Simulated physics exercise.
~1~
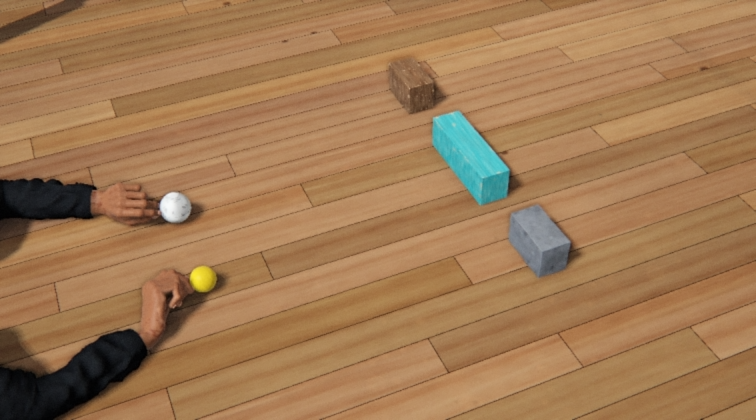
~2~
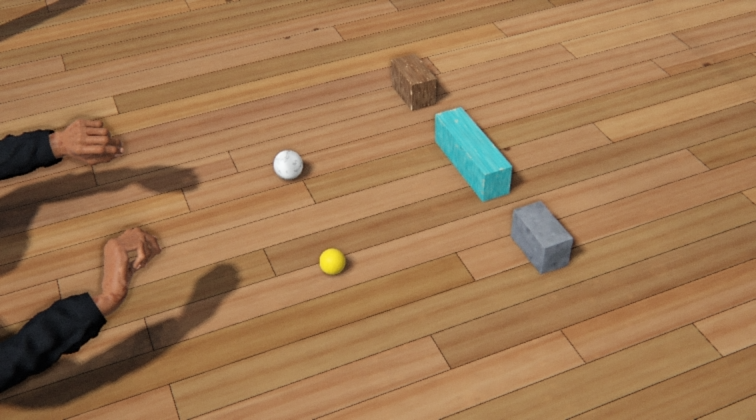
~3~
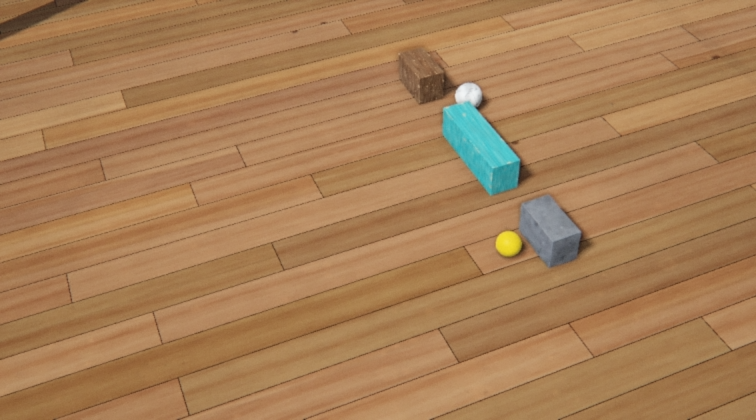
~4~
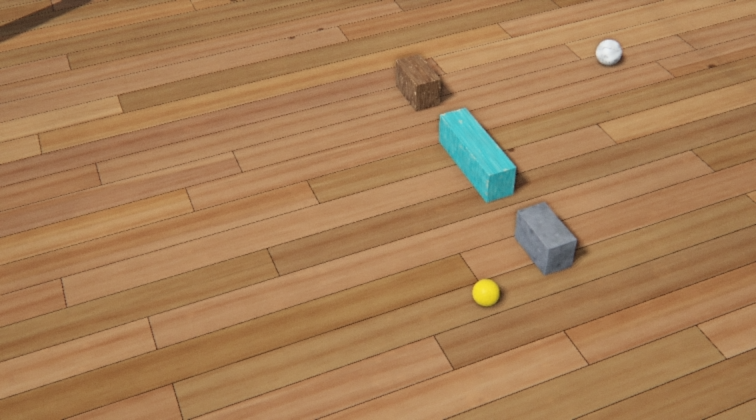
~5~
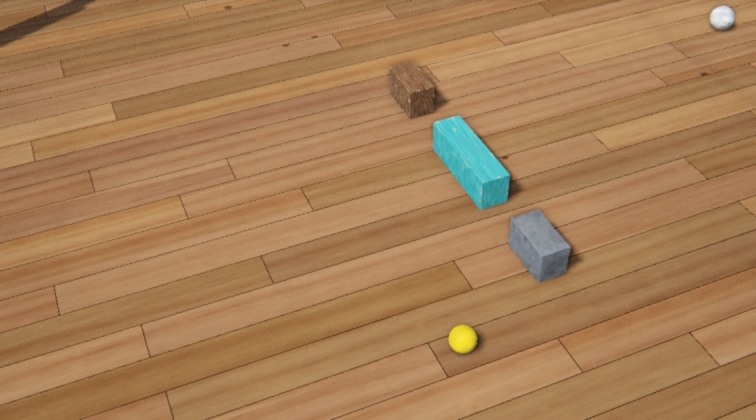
A white ball rolls between two blocks while a yellow ball bounces off the grey one.
